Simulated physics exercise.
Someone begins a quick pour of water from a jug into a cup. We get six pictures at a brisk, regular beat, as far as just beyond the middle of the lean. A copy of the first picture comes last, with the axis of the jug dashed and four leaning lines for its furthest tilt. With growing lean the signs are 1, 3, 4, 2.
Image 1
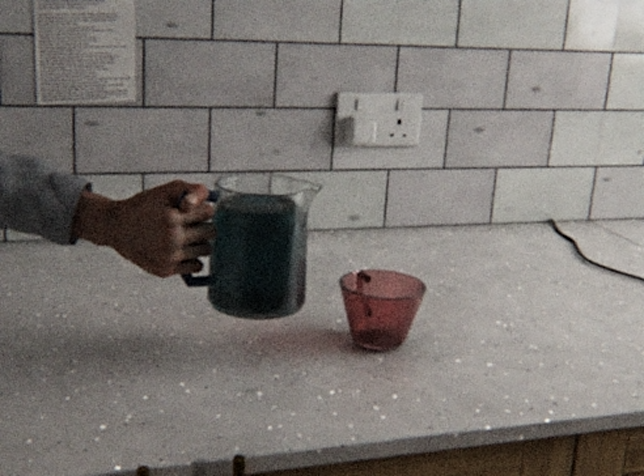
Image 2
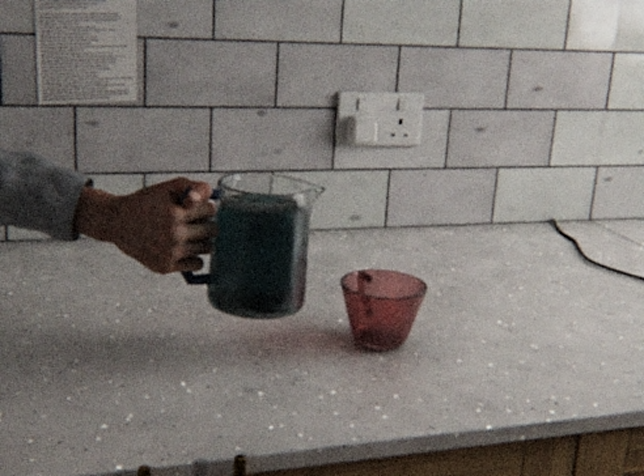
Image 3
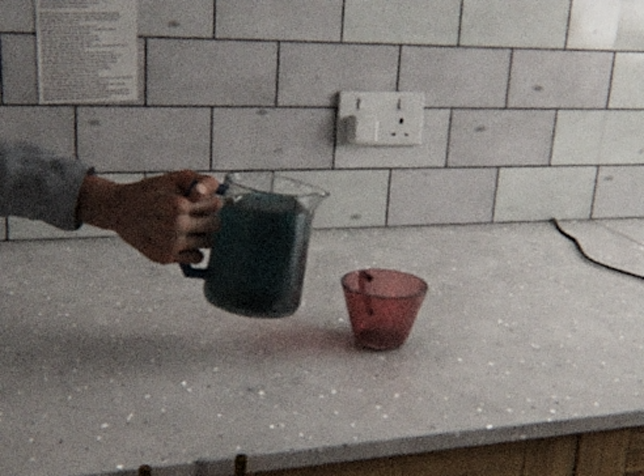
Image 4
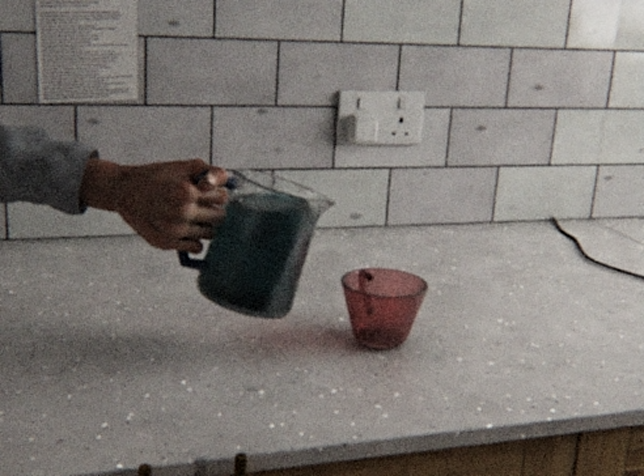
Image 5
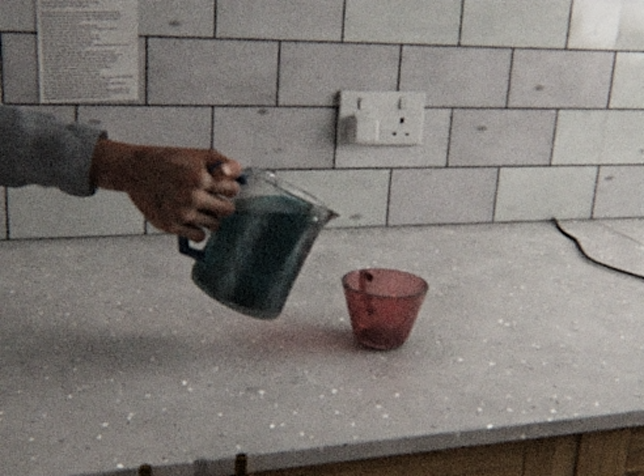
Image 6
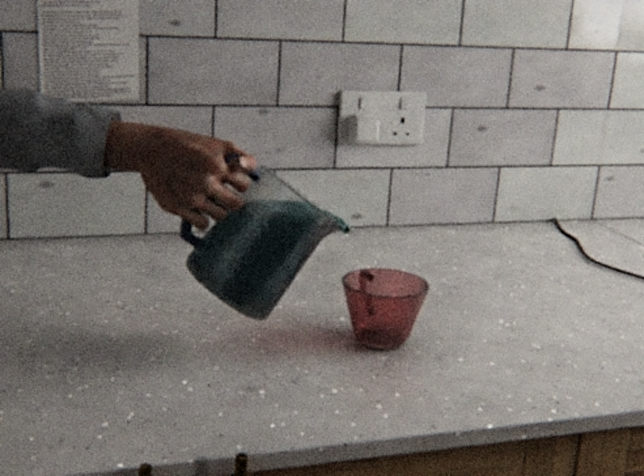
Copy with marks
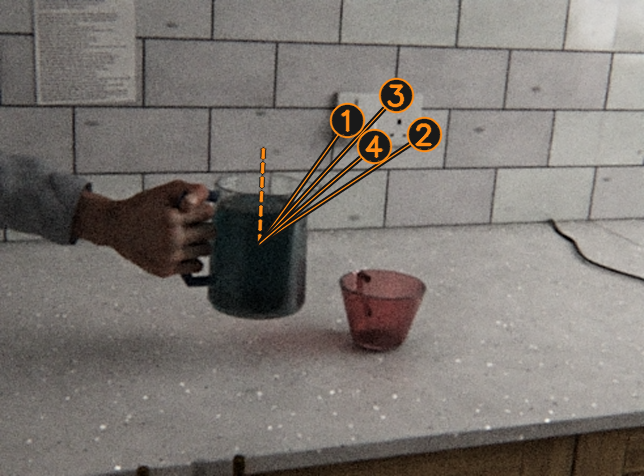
A hand tilting a glass jug of dark teal liquid rightward beside a small red cup, liquid just reaching over its lip.
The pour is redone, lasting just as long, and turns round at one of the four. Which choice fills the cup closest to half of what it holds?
4 works best here.
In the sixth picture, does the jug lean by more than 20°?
Yes.
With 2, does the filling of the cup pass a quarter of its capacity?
Yes, clearly.
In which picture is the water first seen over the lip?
In picture 6.
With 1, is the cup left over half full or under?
Under half.
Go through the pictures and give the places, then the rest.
Upright, lip at (320, 186); rim of the cup round (383, 283); nothing has left yet.
Upright, lip at (323, 188); nothing has left yet.
Tipped about 7°, lip at (328, 193); nothing has left yet.
Tipped about 15°, lip at (333, 201); nothing has left yet.
Tipped about 25°, lip at (338, 214); nothing has left yet.
Tipped about 36°, lip at (341, 228); water is over the lip, down to (341, 228).
On the marked copy, 1 at (338, 134); 2 at (410, 143); 3 at (385, 107); 4 at (361, 157).
If 1 is chosen, the cup ends with about 17 % of what it can hold.
If 2 is chosen, the cup ends with about 71 % of what it can hold.
If 3 is chosen, the cup ends with about 31 % of what it can hold.
If 4 is chosen, the cup ends with about 49 % of what it can hold.
